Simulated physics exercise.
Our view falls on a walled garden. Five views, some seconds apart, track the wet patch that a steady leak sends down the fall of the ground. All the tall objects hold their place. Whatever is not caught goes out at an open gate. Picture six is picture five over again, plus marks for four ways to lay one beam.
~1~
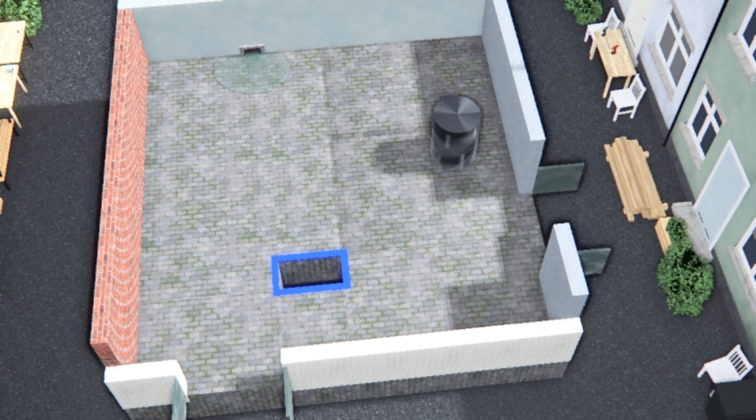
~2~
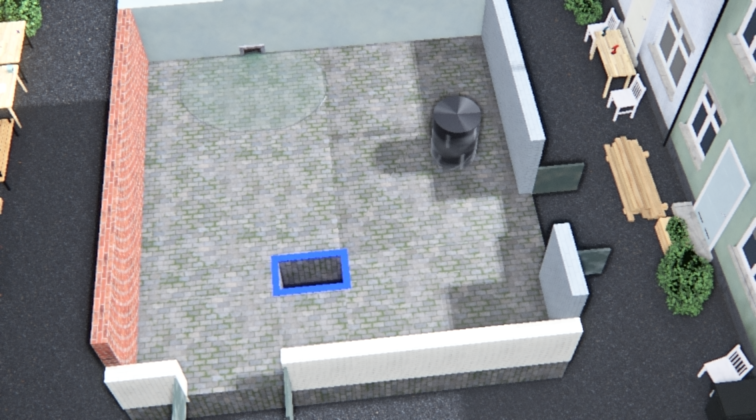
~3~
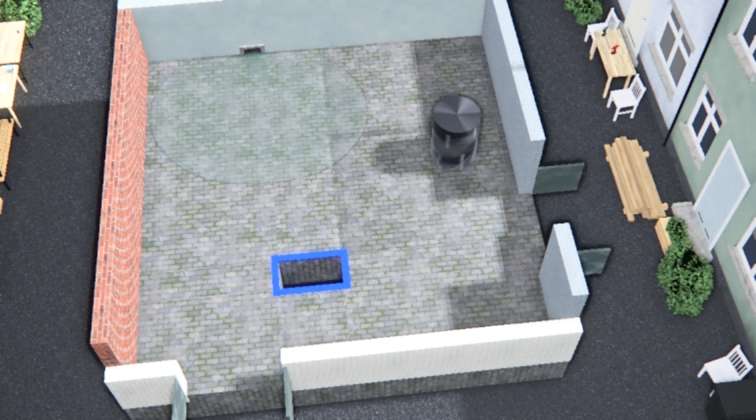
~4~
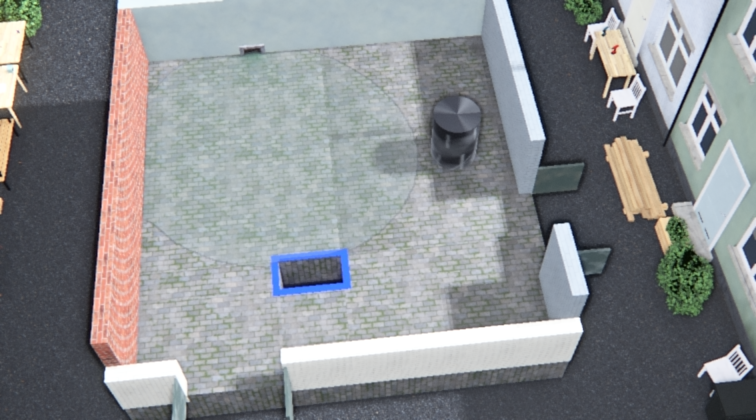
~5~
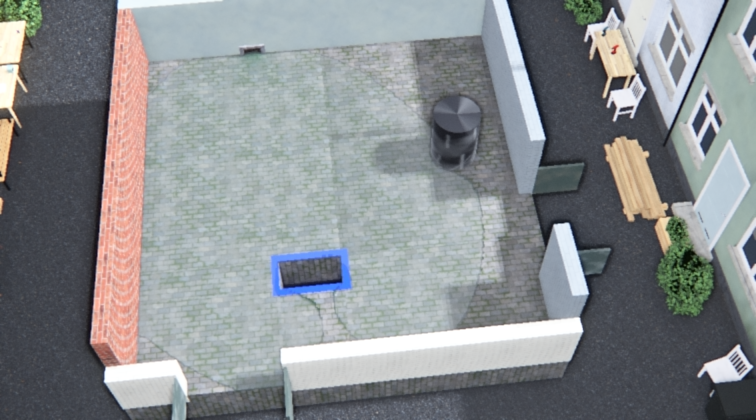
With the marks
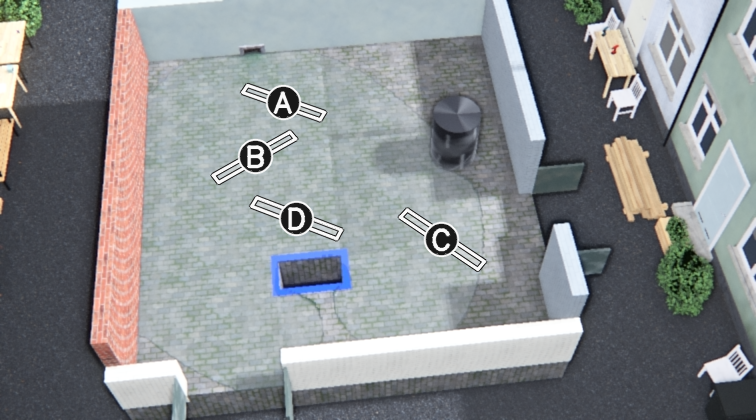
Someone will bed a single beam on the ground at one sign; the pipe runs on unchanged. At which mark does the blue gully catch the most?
C.
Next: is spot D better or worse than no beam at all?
Worse.
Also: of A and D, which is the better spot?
That is spot A.
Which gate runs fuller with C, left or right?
More leaves on the left.
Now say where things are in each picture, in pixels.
Outfall at (252, 50); blue gully at (311, 272); open gate at (529, 234); open gate at (237, 377); water covers 3 % of the ground and shows as far out as (281, 81); blue gully still dry.
Water covers 10 % of the ground and shows as far out as (284, 124); blue gully still dry.
Water covers 22 % of the ground and shows as far out as (329, 163); blue gully still dry.
Water covers 43 % of the ground and shows as far out as (262, 265); blue gully still dry.
Water covers 68 % of the ground and shows as far out as (438, 317); blue gully taking water.
On the marked copy, A from (245, 88) to (322, 116); B from (215, 178) to (292, 135); C from (403, 213) to (481, 265); D from (254, 202) to (339, 234).
With A, about 16 % of the stream runs into the blue gully, about 81 % out by the gates.
With B, about 10 % of the stream runs into the blue gully, about 85 % out by the gates.
With C, about 29 % of the stream runs into the blue gully, about 66 % out by the gates.
With D, about 12 % of the stream runs into the blue gully, about 86 % out by the gates.
